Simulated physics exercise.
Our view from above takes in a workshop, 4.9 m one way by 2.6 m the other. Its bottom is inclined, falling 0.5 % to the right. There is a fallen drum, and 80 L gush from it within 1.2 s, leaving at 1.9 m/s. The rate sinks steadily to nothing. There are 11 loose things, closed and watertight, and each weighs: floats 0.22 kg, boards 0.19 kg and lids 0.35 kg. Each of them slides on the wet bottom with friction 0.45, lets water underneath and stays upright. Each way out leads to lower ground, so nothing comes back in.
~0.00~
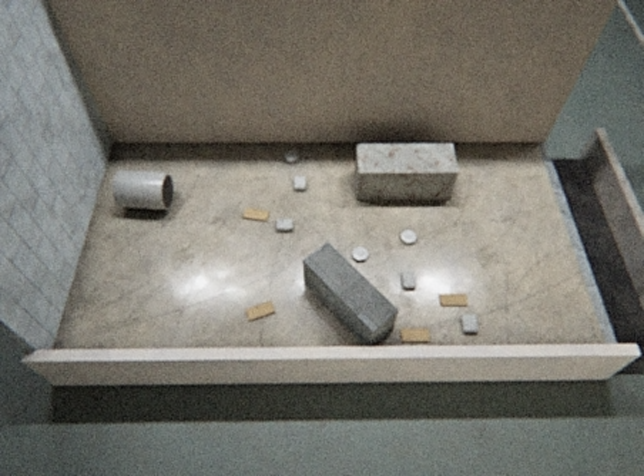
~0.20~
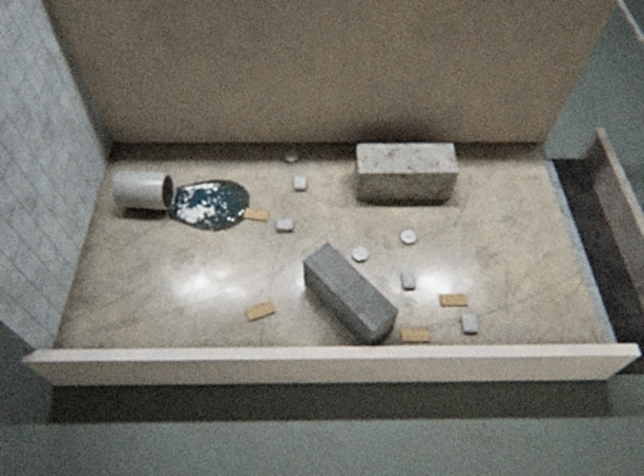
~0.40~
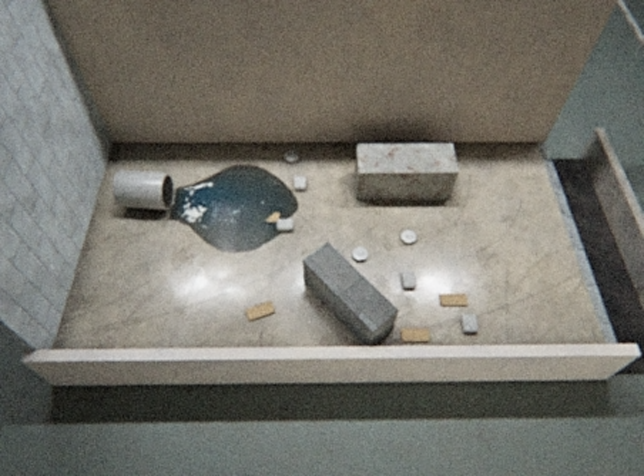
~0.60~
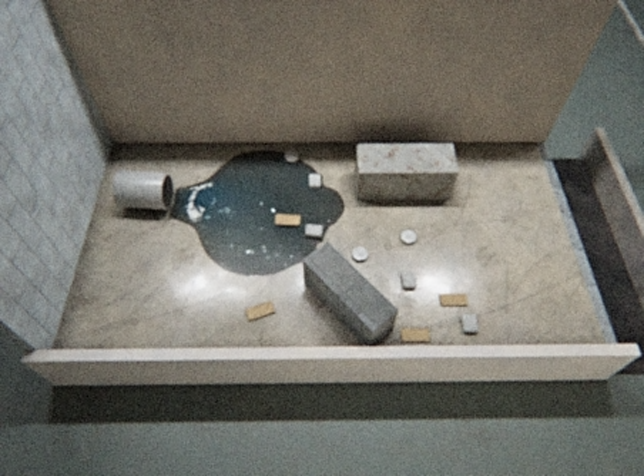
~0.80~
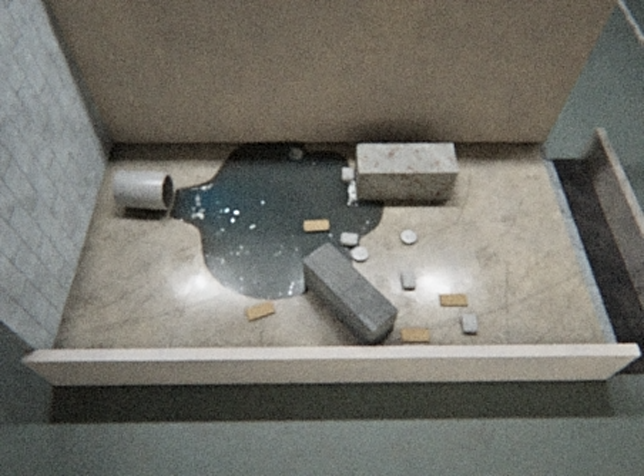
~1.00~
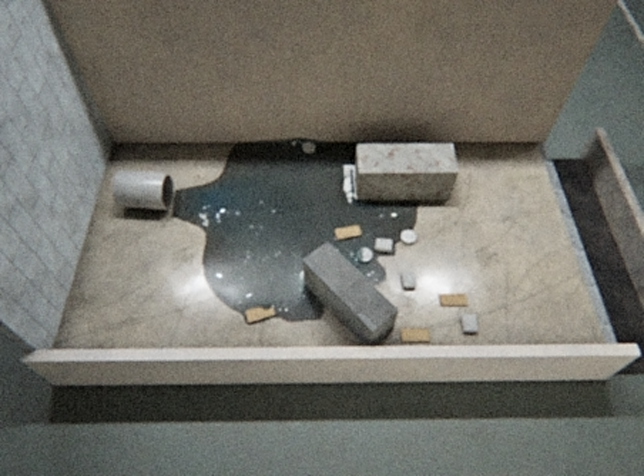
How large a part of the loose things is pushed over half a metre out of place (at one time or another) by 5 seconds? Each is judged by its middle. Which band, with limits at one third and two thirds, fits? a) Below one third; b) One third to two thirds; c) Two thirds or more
c.
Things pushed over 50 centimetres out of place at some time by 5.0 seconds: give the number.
Adding them up, I get 10.
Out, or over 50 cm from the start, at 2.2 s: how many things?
By my reckoning, 7.
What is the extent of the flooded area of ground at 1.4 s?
Somewhere around 4.0 m2, roughly.
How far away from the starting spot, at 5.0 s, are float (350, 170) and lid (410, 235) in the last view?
Log: Item 1 gone out, item 2 150 cm.
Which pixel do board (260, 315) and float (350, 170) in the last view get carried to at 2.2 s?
About (262, 346) for the first and (421, 161) for the second.
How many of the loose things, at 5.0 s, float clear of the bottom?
It comes to 2 of them.
After 1.4 s 4 of 11 are over 50 cm from their spots; 3 afloat.
After 2.2 s 7 of 11 are over 50 cm from their spots; 6 afloat.
After 3.5 s 9 of 11 are over 50 cm from their spots; 5 afloat.
After 5.0 s 10 of 11 are over 50 cm from their spots, and 10 have been at some point; 2 afloat.
